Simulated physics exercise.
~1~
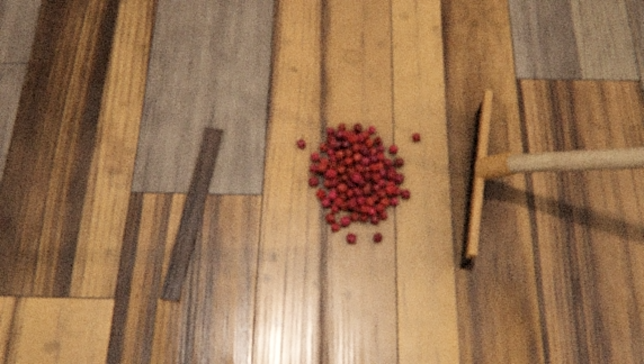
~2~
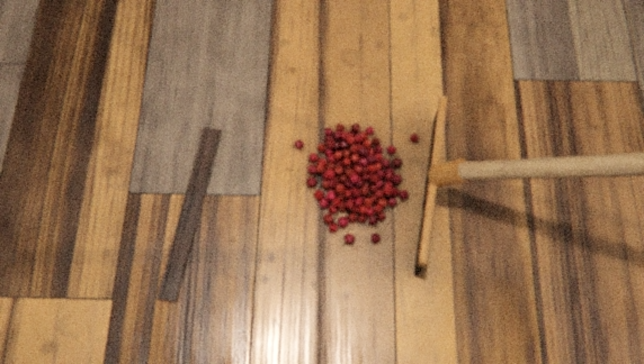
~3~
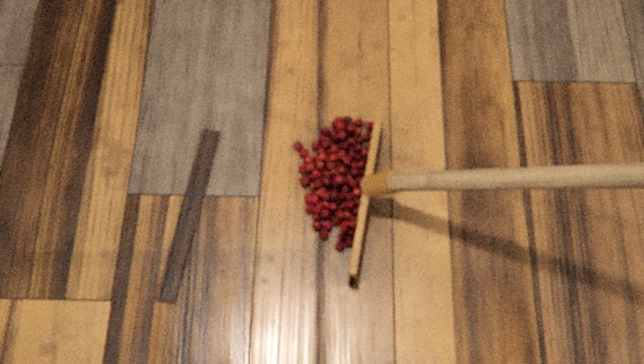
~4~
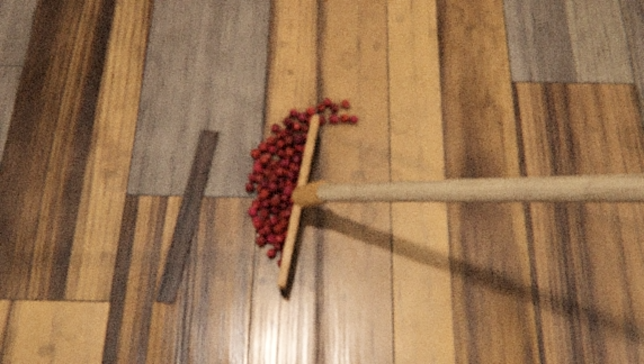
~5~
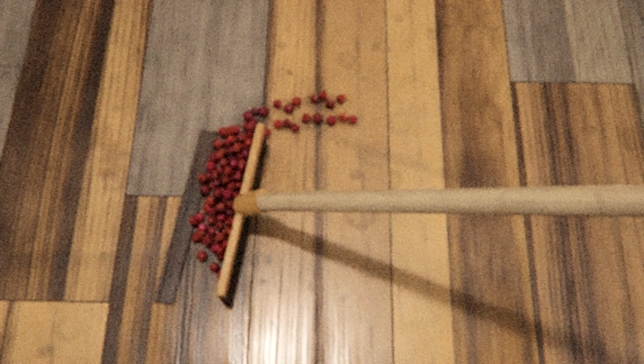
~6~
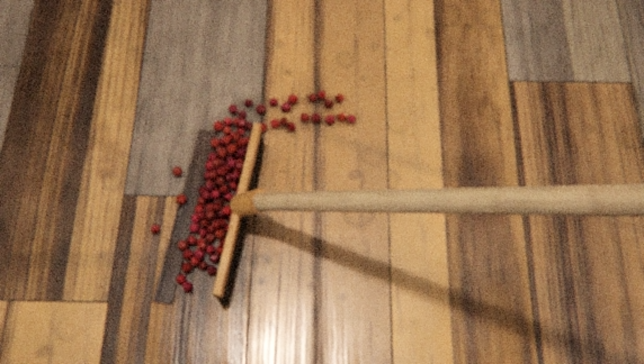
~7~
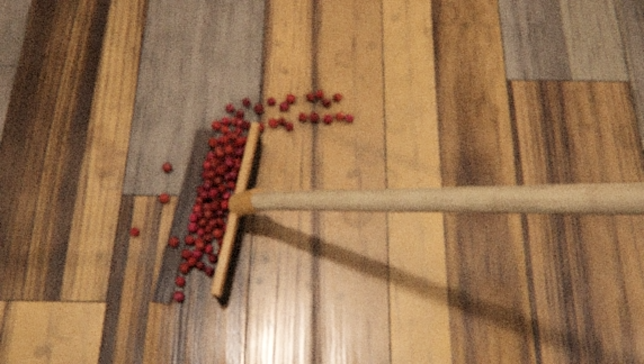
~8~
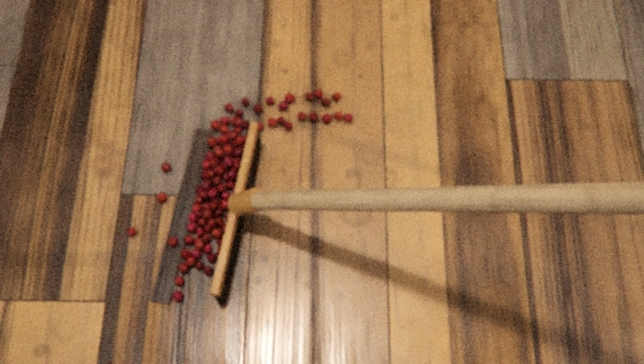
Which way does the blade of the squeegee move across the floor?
The blade moves to the left, pushing the red berries toward the dark strip.
